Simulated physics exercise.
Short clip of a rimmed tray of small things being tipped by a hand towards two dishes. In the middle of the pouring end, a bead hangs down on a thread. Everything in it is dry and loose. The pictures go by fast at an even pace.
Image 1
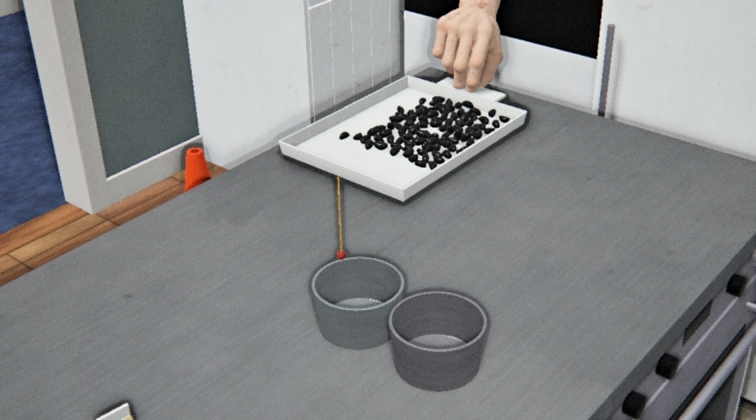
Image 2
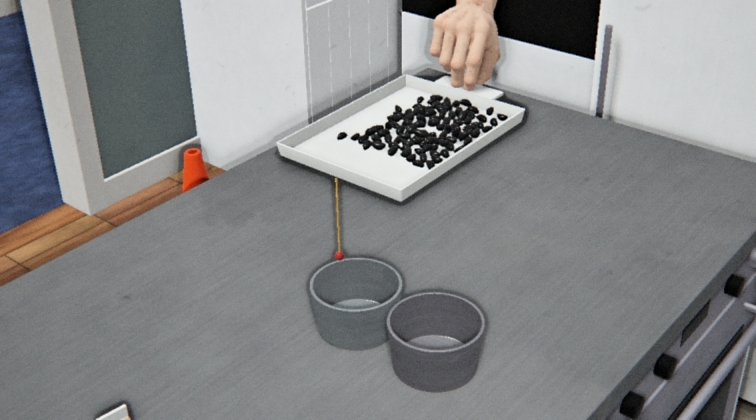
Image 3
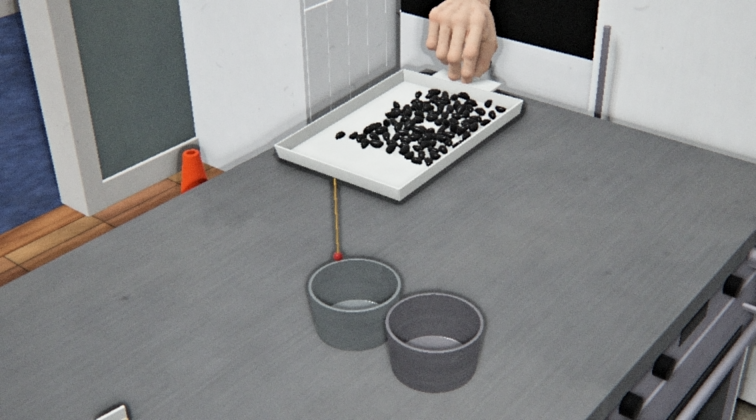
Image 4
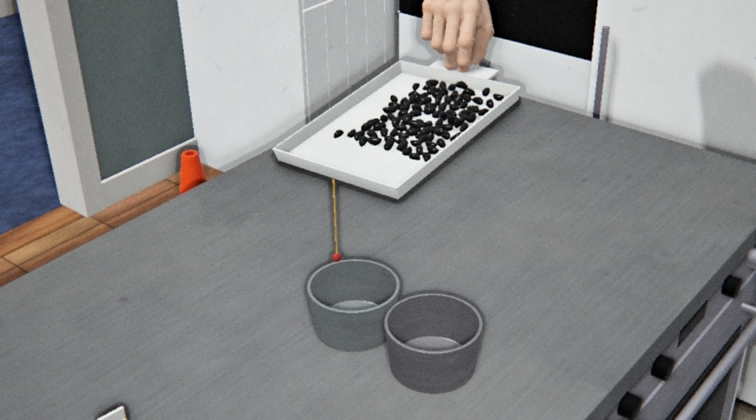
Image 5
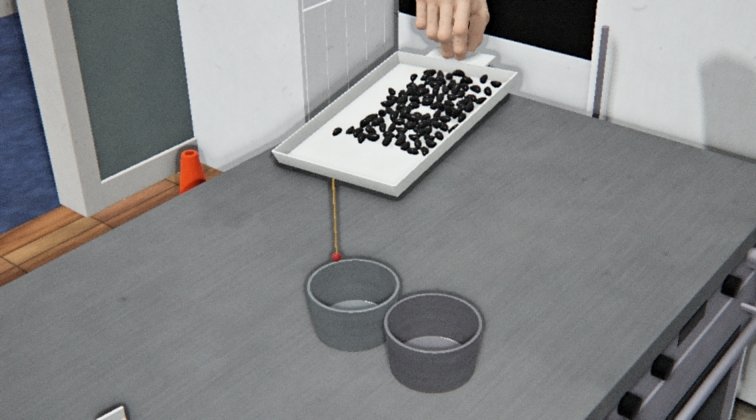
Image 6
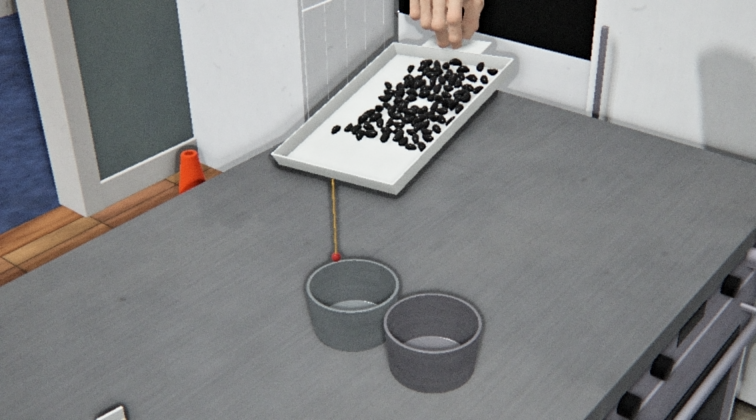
The footage shows a hand holding a white rimmed tray of black beans above a grey counter with two round dishes and a hanging red bead, then gradually tilting the tray toward its left corner as the beans stay bunched.
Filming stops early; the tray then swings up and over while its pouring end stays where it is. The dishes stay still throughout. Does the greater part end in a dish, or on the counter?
The dishes will gather a lesser portion.
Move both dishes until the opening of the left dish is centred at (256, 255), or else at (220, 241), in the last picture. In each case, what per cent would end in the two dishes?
It comes to near 80 per cent the first time and near 60 per cent the second time.
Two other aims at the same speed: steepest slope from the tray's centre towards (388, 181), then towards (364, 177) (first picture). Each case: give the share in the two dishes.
The first try would leave around 70 per cent there, the second around 50 per cent.
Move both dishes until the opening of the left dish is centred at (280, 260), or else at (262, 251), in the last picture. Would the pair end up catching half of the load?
Result, first setup: The bulk; second setup: The bulk.
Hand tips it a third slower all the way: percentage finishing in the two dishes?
Roughly 0%.
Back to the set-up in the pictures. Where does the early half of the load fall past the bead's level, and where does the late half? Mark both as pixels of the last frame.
First around (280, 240), afterwards around (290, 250).
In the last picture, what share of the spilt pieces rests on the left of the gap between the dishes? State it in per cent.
Around 100 percent of the pieces.
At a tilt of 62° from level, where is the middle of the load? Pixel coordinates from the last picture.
The load's middle is around (314, 140).
Soon, tray tipped steeply; nearly all on the tray; a small part outside both; a stray few in the air.
A while on, tray tipped past a quarter turn; about a third on the tray; a stray few in the left dish; about a third outside both; about a quarter in the air.
Towards the end, tray tipped past a quarter turn; a stray few in the left dish; nearly all outside both.
Finally, tray tipped past a quarter turn; none in the right dish; a stray few in the left dish; nearly all outside both.
